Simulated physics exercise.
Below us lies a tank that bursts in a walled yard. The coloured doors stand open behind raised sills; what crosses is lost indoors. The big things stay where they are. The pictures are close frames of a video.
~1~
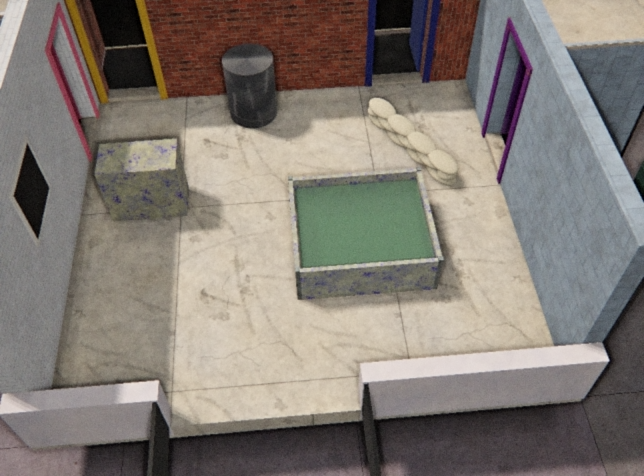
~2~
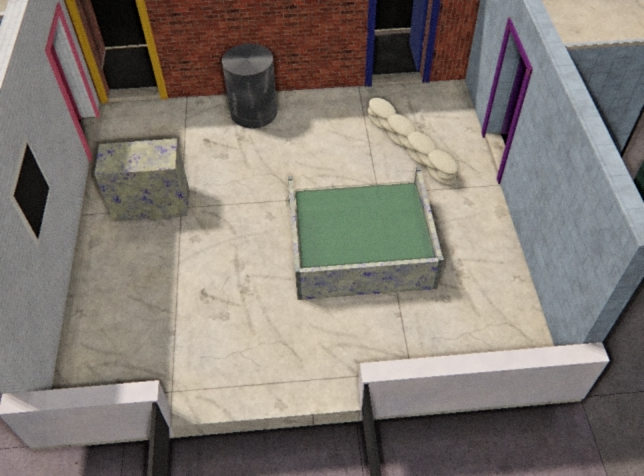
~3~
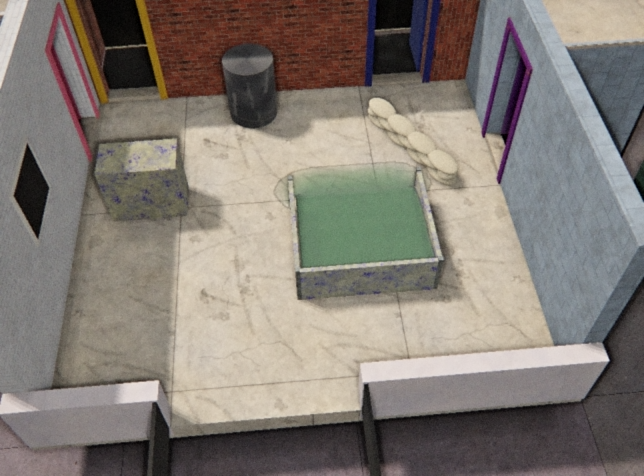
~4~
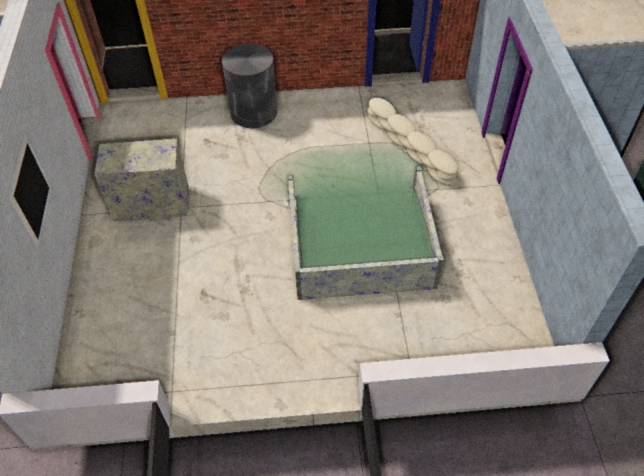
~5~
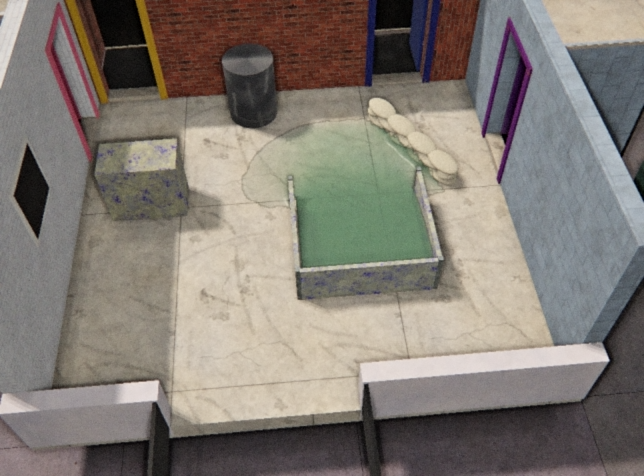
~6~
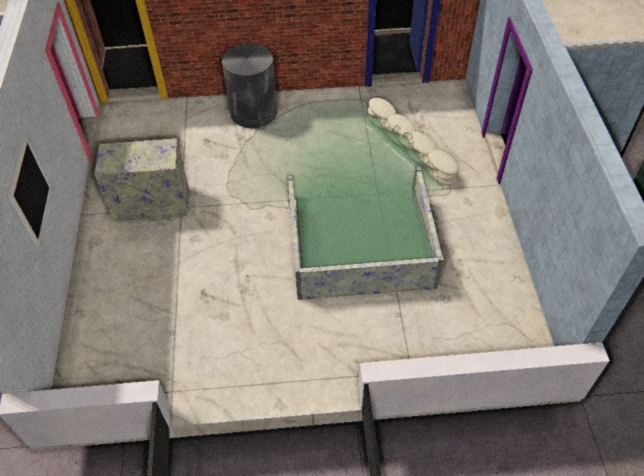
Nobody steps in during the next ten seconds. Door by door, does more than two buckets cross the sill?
One by one: The purple door stays under that; the blue door takes more than that; the yellow door stays under that; the pink door takes more than that.
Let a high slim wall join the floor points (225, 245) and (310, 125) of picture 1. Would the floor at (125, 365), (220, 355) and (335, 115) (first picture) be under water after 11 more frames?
One after the other: Not flooded, clear, awash.
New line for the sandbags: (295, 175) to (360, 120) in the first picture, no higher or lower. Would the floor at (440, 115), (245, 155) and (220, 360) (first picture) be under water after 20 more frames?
One after the other: Awash, covered, dry.
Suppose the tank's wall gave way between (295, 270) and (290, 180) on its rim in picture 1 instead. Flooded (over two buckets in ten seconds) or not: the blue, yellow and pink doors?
My reading: The blue one lets less in, the yellow one goes over, the pink one takes less.
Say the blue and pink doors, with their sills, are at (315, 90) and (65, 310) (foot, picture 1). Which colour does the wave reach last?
I say the one in pink.
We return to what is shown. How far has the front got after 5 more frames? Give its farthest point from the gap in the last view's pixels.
Close to (205, 116).
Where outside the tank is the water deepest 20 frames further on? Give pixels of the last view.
Around (464, 92).
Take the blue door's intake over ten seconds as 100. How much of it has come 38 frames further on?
About 95 per cent.
A moment on, water covers 20 % of the floor; the purple door not reached, the blue door wet at the sill, nothing in, the yellow door not reached, the pink door not reached.
Next, water covers 30 % of the floor; the purple door not reached, the blue door under two buckets in, the yellow door wet at the sill, nothing in, the pink door not reached.
Then, water covers 50 % of the floor; the purple door wet at the sill, nothing in, the blue door under two buckets in, the yellow door wet at the sill, nothing in, the pink door under two buckets in.
Later, water covers 80 % of the floor; the purple door wet at the sill, nothing in, the blue door over two buckets in, the yellow door under two buckets in, the pink door over two buckets in.
In the end, water covers 95 % of the floor; the purple door wet at the sill, nothing in, the blue door over two buckets in, the yellow door under two buckets in, the pink door over two buckets in.
